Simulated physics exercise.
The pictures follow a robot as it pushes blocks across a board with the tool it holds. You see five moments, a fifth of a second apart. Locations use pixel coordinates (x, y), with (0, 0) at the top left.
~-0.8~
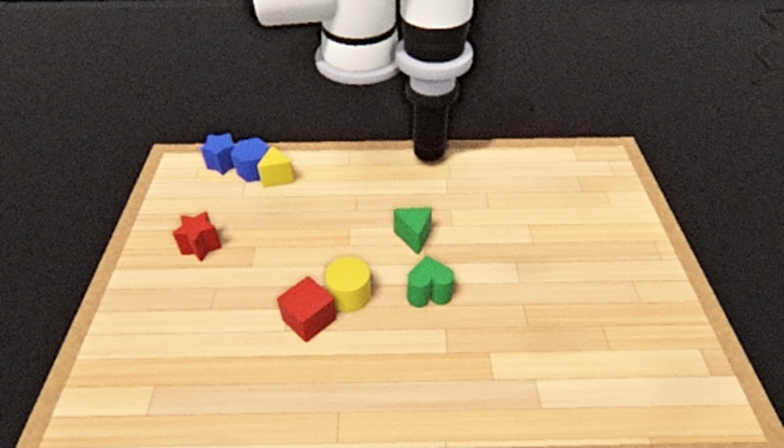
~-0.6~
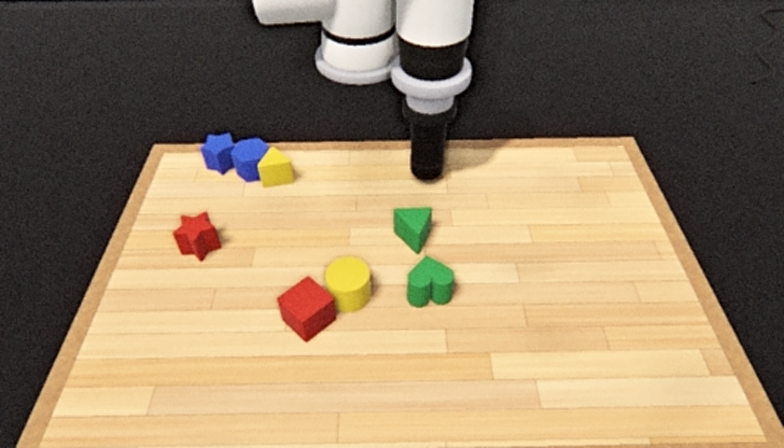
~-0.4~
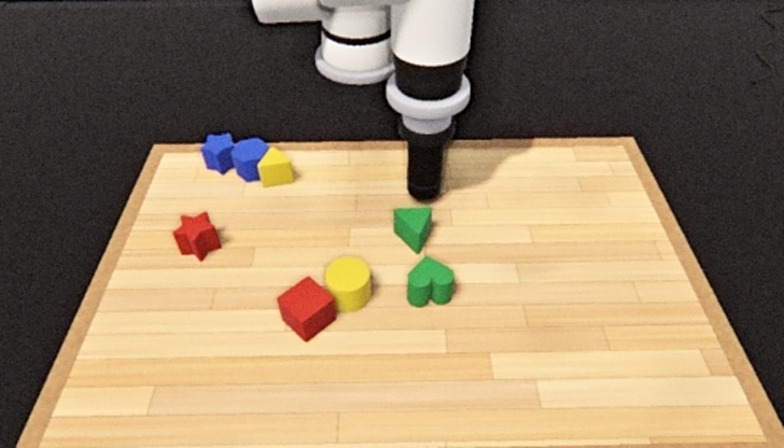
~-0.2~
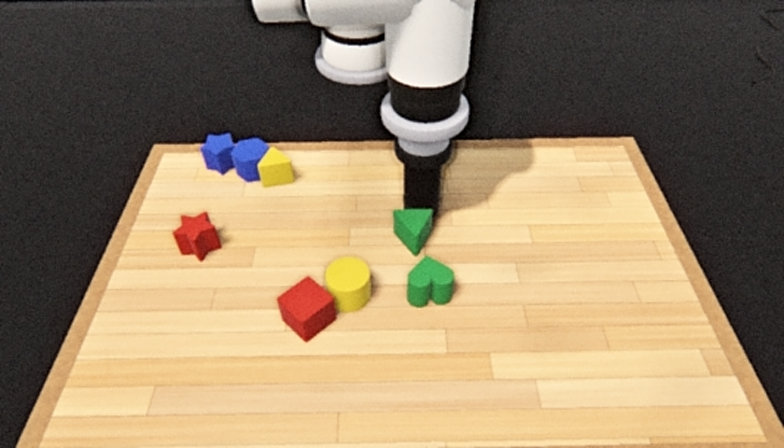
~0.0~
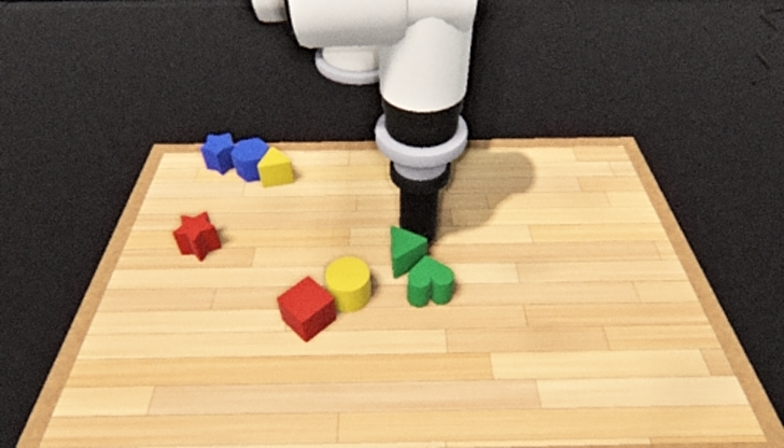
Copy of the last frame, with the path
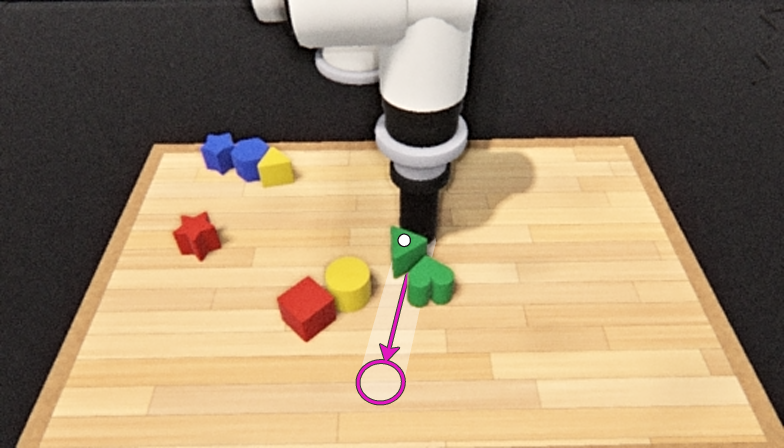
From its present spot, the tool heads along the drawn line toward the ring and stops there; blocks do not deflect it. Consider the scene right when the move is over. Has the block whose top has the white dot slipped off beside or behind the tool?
I expect so.
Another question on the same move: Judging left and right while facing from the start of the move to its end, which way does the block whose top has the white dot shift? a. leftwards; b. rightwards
Option b.
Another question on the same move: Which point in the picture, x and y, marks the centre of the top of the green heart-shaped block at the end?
Near (439, 290).
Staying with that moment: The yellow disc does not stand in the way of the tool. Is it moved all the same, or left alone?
Once the path is done, it remains where it sat before.
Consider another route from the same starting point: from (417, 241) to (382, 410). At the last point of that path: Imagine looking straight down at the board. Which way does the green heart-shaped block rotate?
Seen from above, counterclockwise.
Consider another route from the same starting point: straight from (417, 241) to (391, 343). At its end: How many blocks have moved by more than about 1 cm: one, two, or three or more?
2 blocks.
Path on the board, in a line from (417, 241) to (381, 382); the dot is on the green triangular piece.
On the path given first. One third of the way, tool at (406, 275); green triangular piece at (383, 281), turned 10° clockwise; green heart-shaped block at (435, 282).
Two thirds of the way, tool at (394, 321); green triangular piece at (358, 319), turned 50° clockwise; green heart-shaped block at (439, 290), turned 25° anticlockwise.
At the end, tool at (380, 376); yellow disc in place; green triangular piece at (349, 326), turned 70° clockwise; green heart-shaped block at (439, 290), turned 25° anticlockwise.
